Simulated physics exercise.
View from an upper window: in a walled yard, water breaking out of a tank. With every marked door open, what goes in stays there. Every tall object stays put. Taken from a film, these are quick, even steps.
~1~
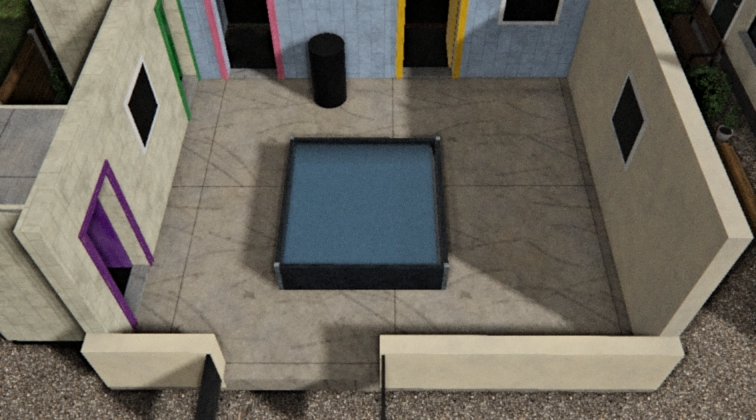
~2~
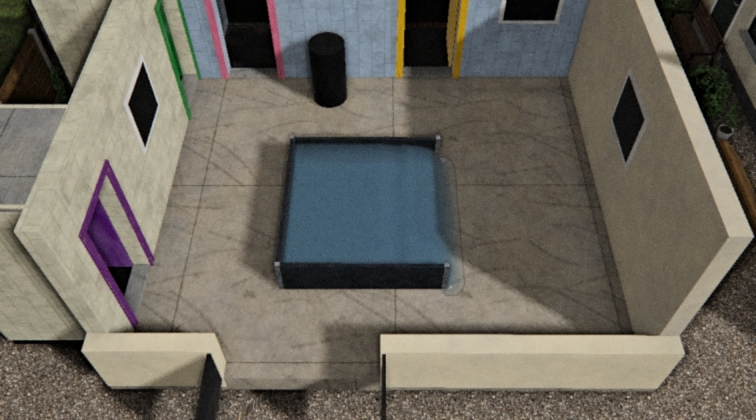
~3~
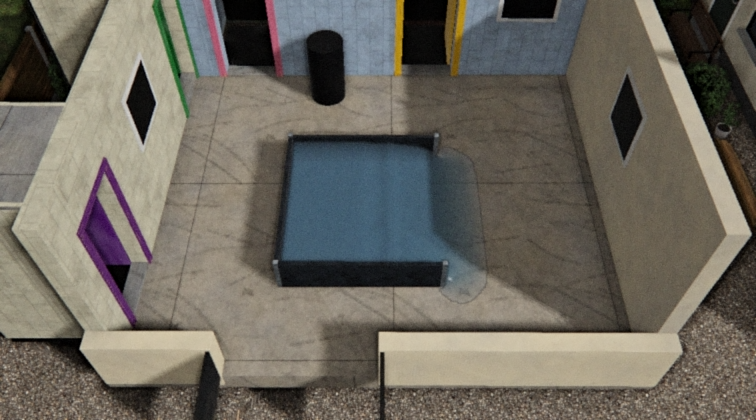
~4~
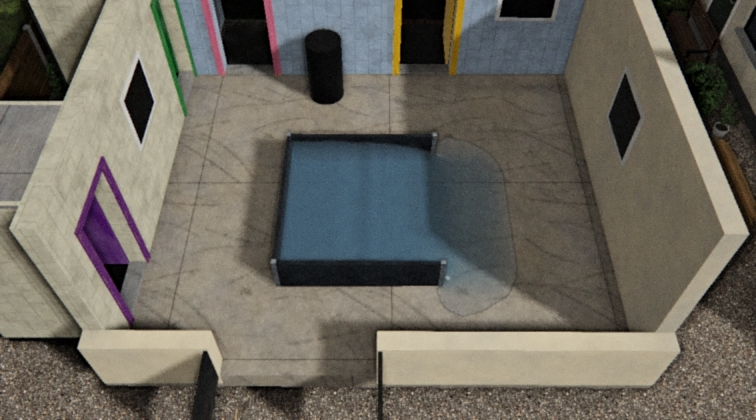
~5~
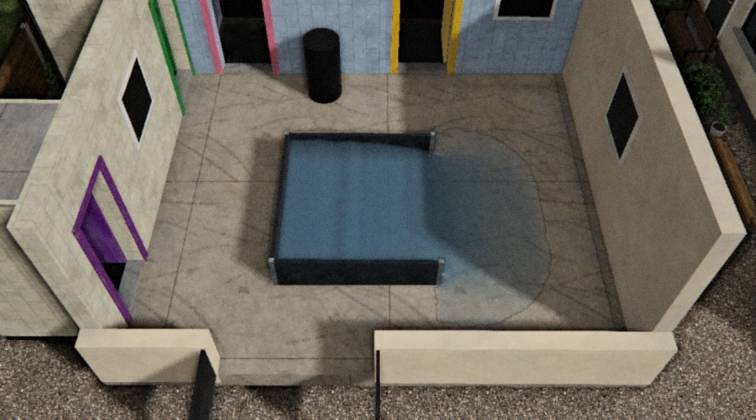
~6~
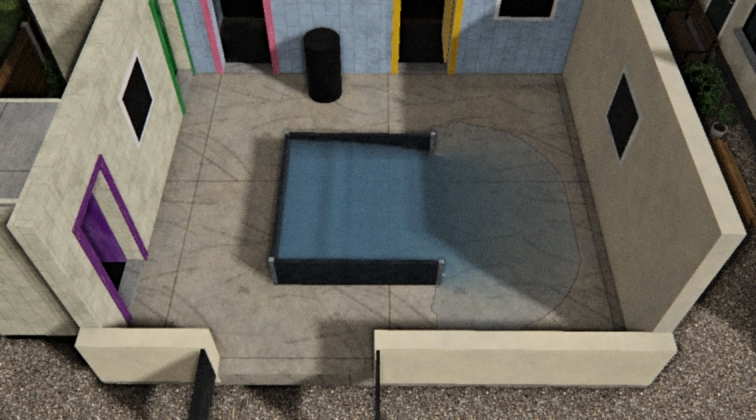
Water broke out through the right side of a square, dark-walled tank in a walled yard, then spread across the paved floor in a widening, rounded sheet toward the right-hand wall.
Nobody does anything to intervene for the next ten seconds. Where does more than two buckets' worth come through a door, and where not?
As I see it, the green door is going to let through no more than allowed. The yellow door is going to let through more than allowed. The purple door is going to let through more than allowed. The pink door is going to let through no more than allowed.
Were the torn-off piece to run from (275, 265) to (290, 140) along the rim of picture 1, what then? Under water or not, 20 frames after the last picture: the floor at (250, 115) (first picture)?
Verdict: Awash.
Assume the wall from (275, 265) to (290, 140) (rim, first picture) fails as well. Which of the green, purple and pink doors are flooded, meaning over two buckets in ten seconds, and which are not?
Lab note: Green above the mark, purple above the mark, pink above the mark.
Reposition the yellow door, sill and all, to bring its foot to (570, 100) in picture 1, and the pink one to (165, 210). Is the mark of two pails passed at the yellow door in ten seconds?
Well, the way I see it, the yellow door crosses the threshold.
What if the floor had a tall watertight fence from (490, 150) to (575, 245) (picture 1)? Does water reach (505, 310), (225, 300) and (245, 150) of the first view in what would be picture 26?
In order: Soaked, untouched, untouched.
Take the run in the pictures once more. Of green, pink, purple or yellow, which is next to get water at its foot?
That would be the one in yellow.
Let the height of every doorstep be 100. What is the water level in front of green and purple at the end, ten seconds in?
I'd put the first at close to 60 per cent and the second at close to 160 per cent.
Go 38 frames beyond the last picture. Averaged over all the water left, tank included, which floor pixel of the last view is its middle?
Near (428, 200).
A moment on, water covers 30 % of the floor; the green door not reached, the yellow door not reached, the purple door not reached, the pink door not reached.
Next, water covers 35 % of the floor; the green door not reached, the yellow door not reached, the purple door not reached, the pink door not reached.
Then, water covers 40 % of the floor; the green door not reached, the yellow door wet at the sill, nothing in, the purple door not reached, the pink door not reached.
Later, water covers 80 % of the floor; the green door wet at the sill, nothing in, the yellow door under two buckets in, the purple door under two buckets in, the pink door wet at the sill, nothing in.
In the end, water covers 95 % of the floor; the green door wet at the sill, nothing in, the yellow door over two buckets in, the purple door over two buckets in, the pink door under two buckets in.
